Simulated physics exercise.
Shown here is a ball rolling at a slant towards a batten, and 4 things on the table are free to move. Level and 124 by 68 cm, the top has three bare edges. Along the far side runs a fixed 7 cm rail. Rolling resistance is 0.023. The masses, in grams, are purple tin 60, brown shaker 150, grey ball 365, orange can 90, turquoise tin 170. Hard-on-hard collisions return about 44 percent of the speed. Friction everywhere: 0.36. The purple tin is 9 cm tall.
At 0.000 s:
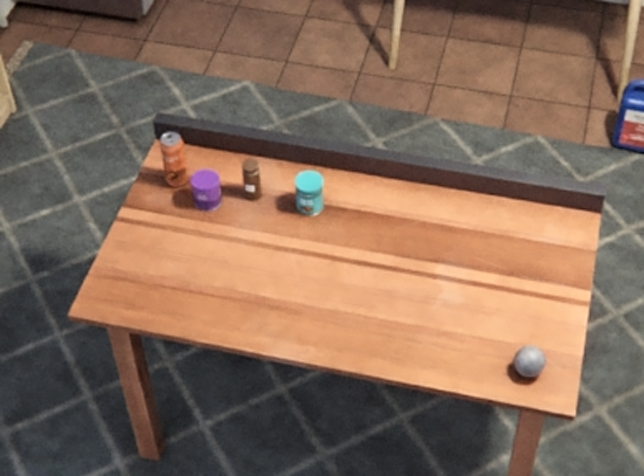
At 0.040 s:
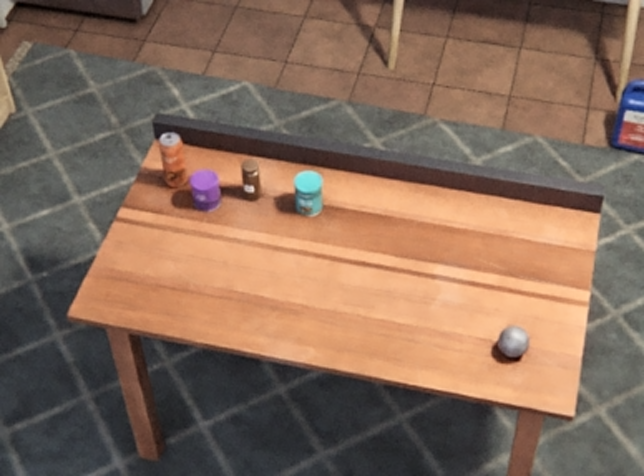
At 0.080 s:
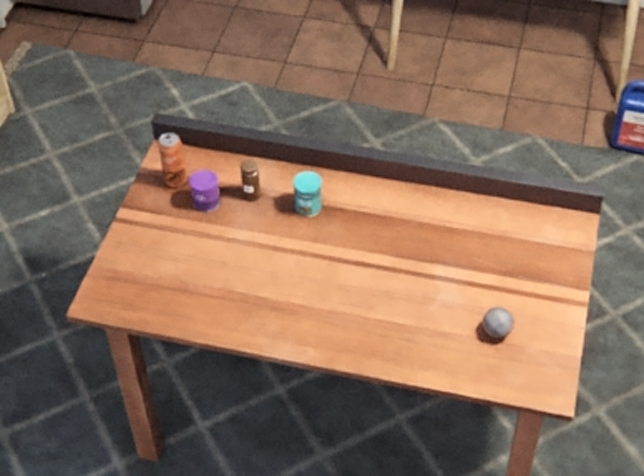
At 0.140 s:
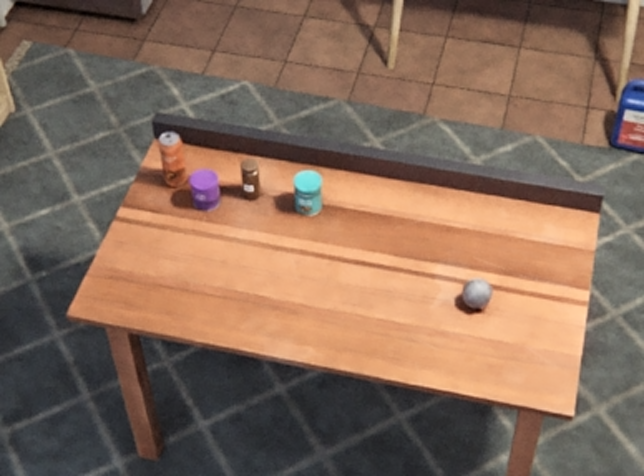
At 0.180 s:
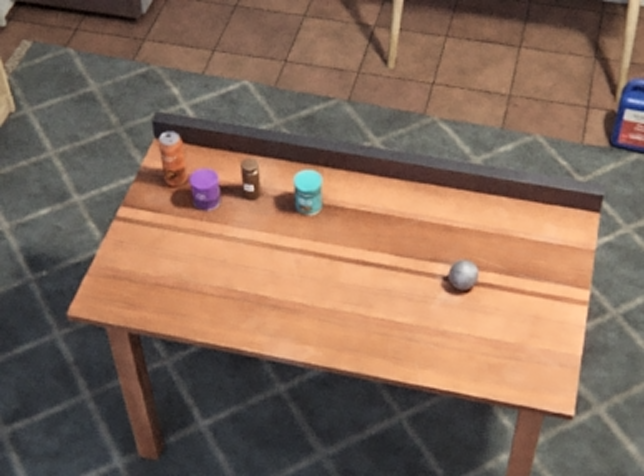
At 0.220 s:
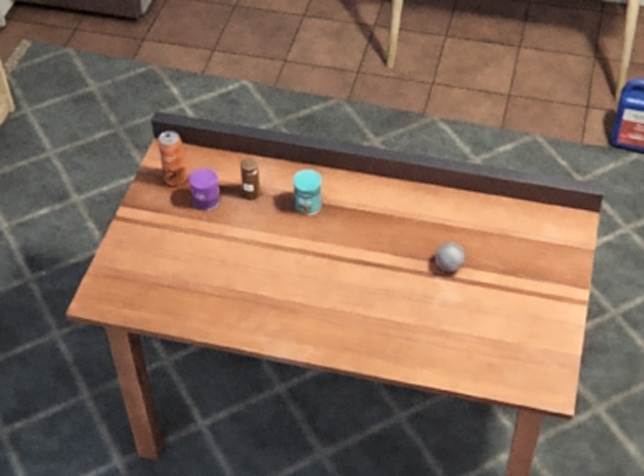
A wooden table stood on a patterned rug with an orange can, a purple tin, a brown shaker and a turquoise tin near its back edge, while a grey ball rolled diagonally up and left.
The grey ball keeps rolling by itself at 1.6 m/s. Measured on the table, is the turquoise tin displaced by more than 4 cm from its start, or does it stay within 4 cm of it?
Oh, it gets sent away.
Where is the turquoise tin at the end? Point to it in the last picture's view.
Rest point: Near (277, 201).
After 0.42 s, grey ball near (390, 178).
After 0.72 s, grey ball near (311, 182); turquoise tin moved 6 cm near (285, 200).
After 1.12 s, grey ball near (252, 169); turquoise tin moved 9 cm near (277, 201); brown shaker 4° off upright.
After 1.82 s, grey ball near (192, 146); turquoise tin moved 9 cm near (277, 201).
In the end (3.3 s), not toppled but over 4 cm from the start, turquoise tin; the other 3 under 4 cm from the start. At the end, from the last picture's camera, turquoise tin near (277, 201).
